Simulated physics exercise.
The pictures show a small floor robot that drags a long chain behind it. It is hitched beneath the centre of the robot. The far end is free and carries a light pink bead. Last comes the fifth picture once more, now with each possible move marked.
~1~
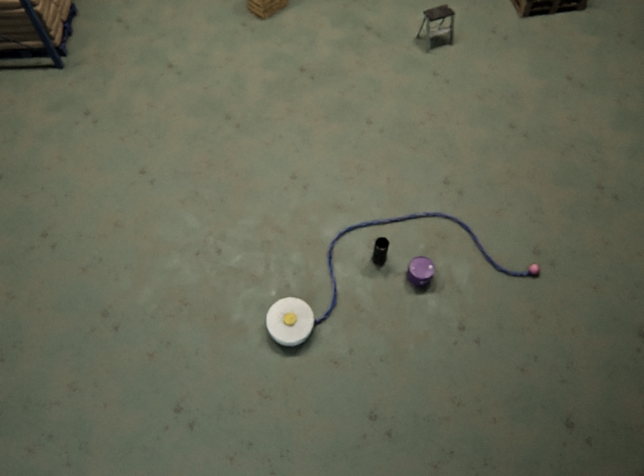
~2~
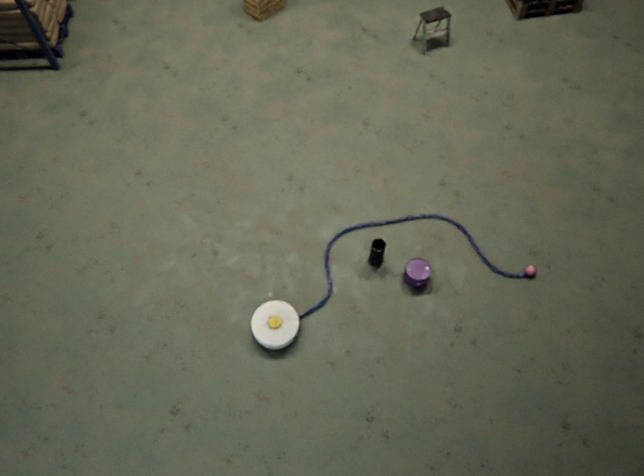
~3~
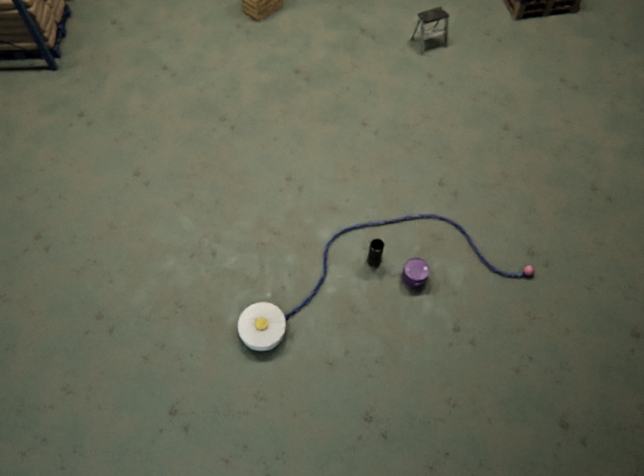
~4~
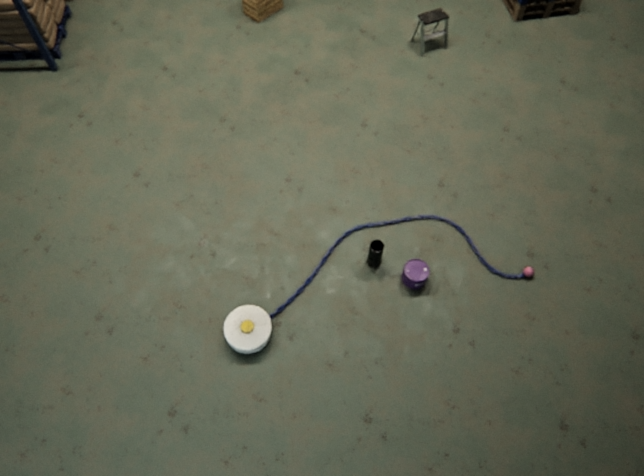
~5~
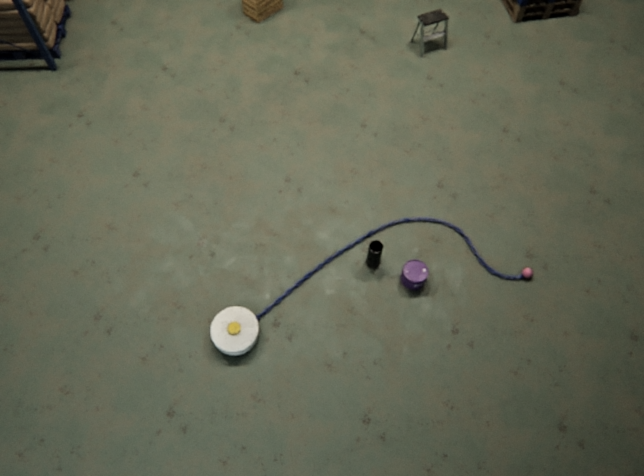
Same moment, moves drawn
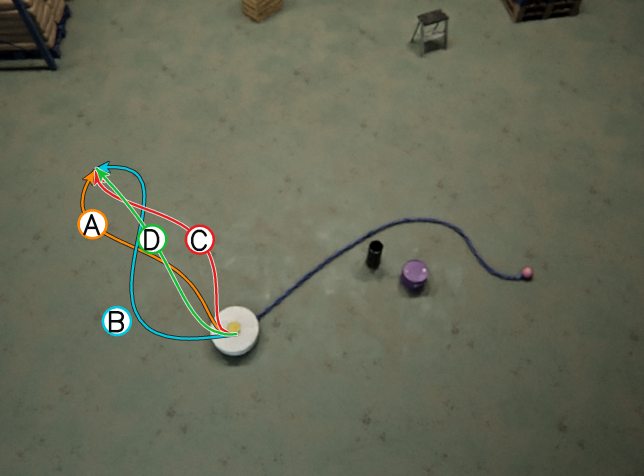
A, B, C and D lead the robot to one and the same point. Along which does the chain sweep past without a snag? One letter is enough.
Take C.
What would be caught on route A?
It meets the black post.
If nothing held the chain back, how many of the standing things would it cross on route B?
Two.
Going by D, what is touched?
The black post.
On the copy, A from (236, 334) via (142, 251) to (95, 171); B from (236, 334) via (134, 262) to (96, 169); C from (236, 334) via (186, 228) to (96, 171); D from (236, 334) via (159, 251) to (96, 169).
On C. First, robot (206, 247), middle of the chain (377, 236), free end (528, 273).
Then, robot (132, 201), middle of the chain (304, 235), free end (477, 261).
Finally, robot (94, 164), middle of the chain (246, 221), free end (415, 249); nothing has been touched.
By contrast, A meets the black post; B meets the purple tub and black post; D meets the black post.
